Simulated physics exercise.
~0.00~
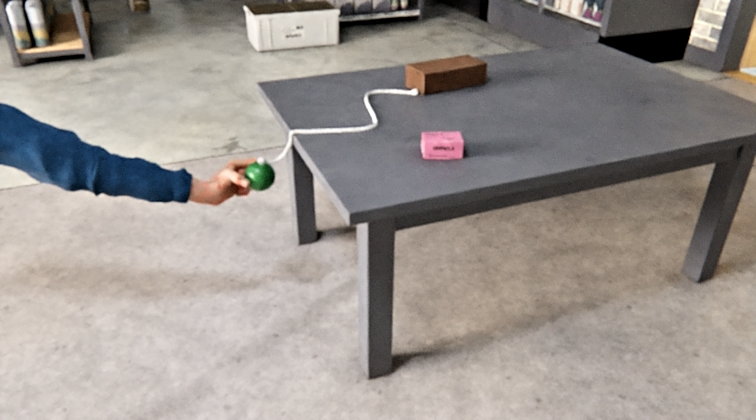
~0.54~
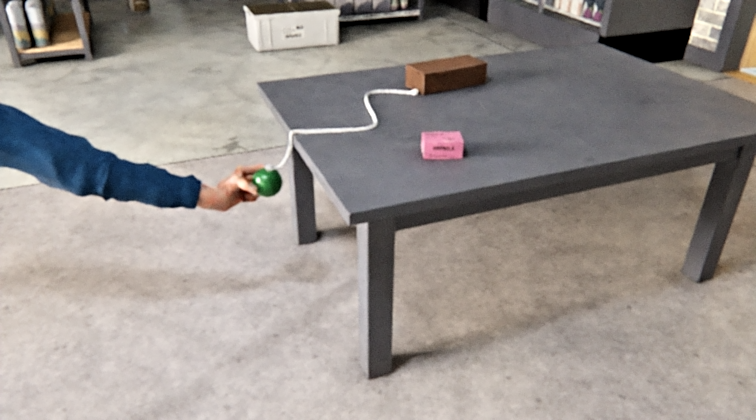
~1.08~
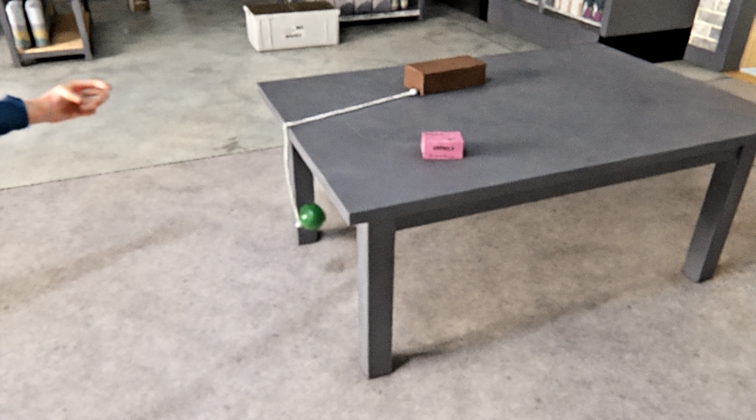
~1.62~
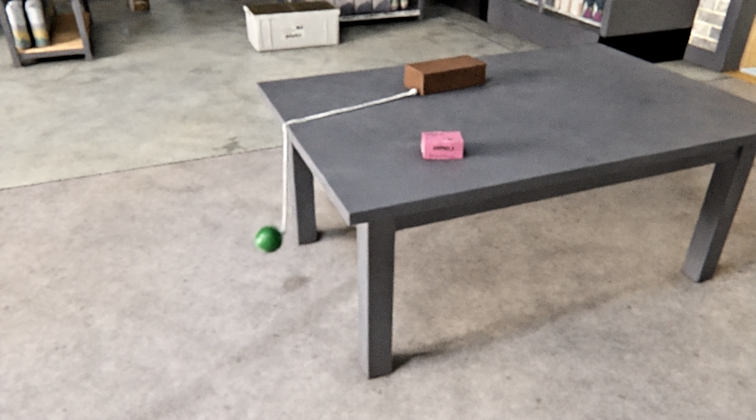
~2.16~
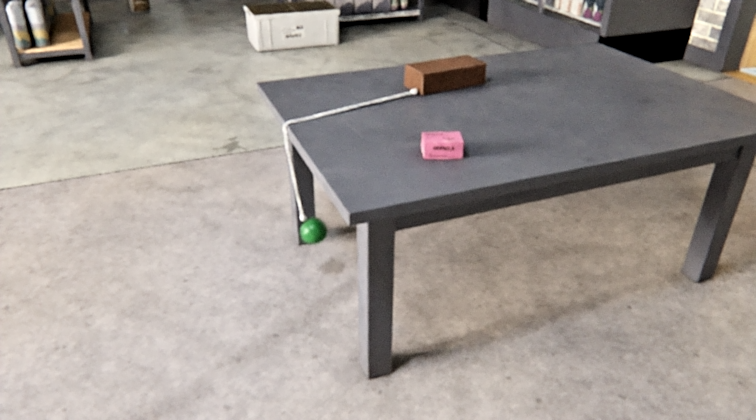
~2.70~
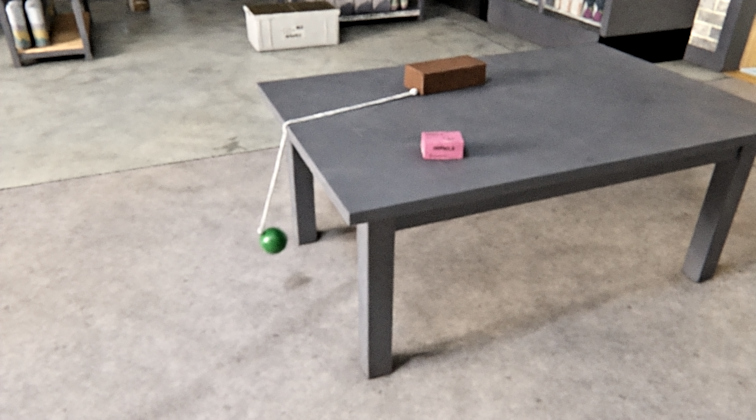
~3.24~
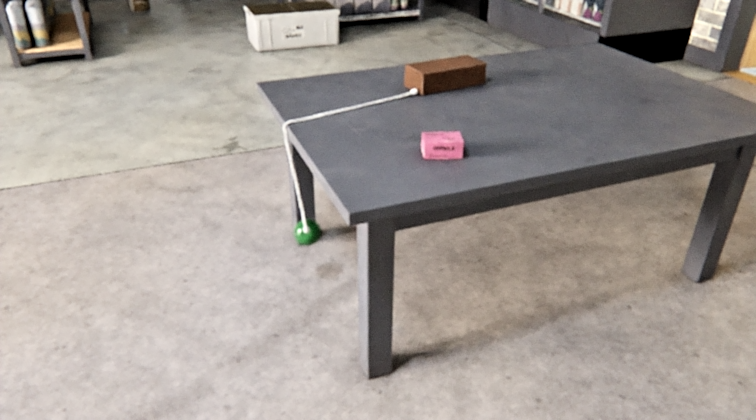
A hand releases a green apple, which swings on a cord tied to a brick.
